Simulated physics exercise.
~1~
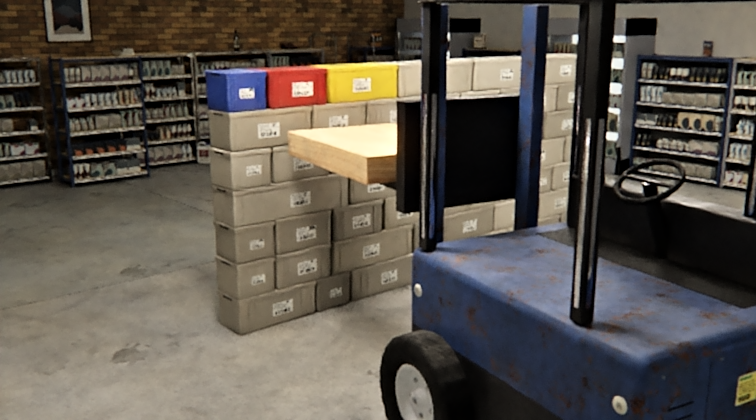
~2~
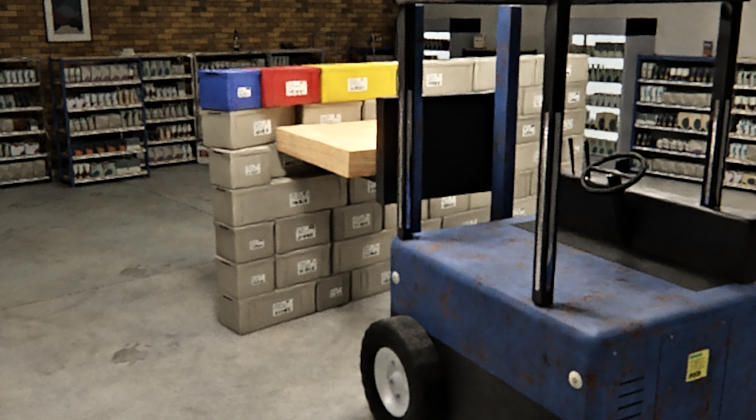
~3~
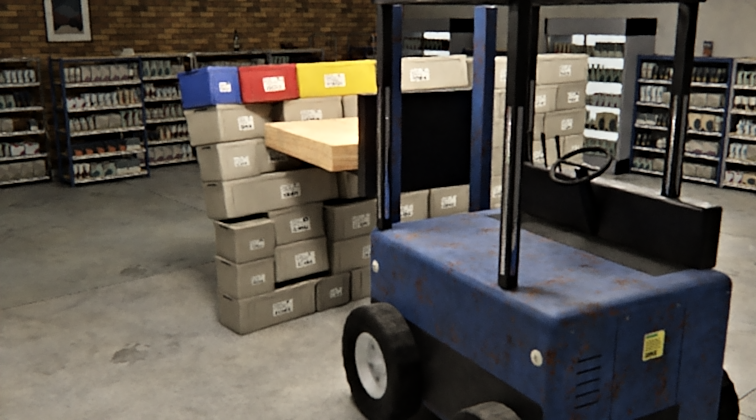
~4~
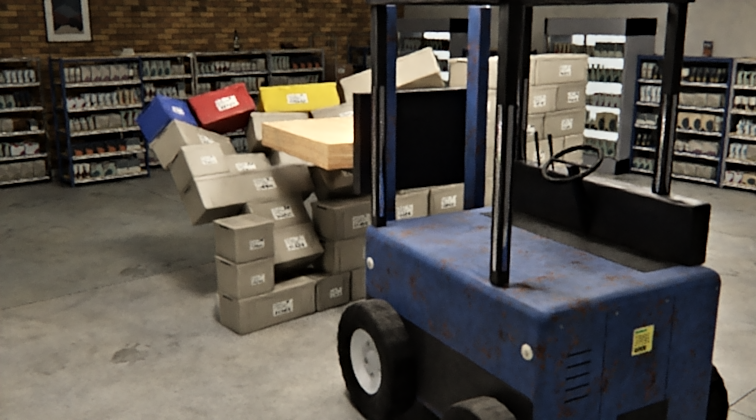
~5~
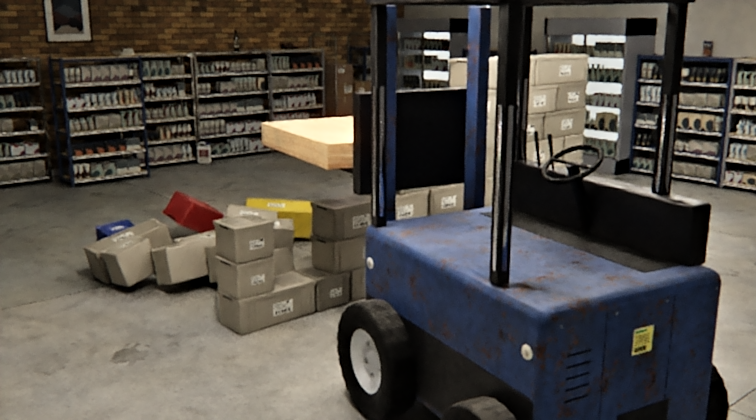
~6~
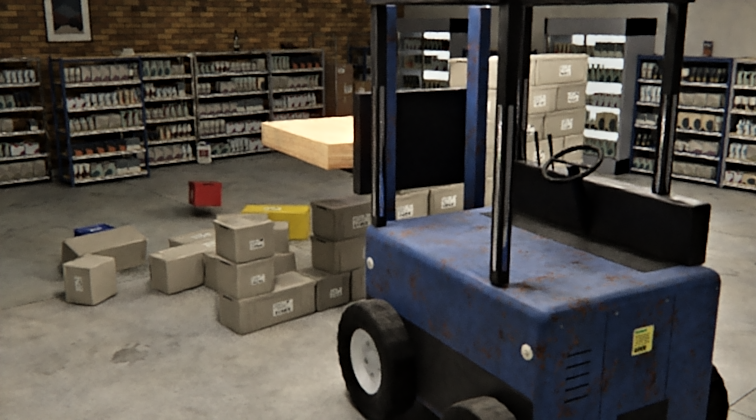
A worn blue lift truck stands at the right of a concrete-floored storeroom, seen from a fixed, slightly raised view, with stocked shelves and a brick wall behind. It carries a pale wooden load toward a wall of grey-beige totes, with blue, red and yellow ones along the top left. The truck moves left and the load pushes into the wall, which shifts and leans. The truck stops as the upper left part tips and spills to the floor. Finally the blue and yellow totes lie fallen, the red one rests farther back, and the rest still stands.
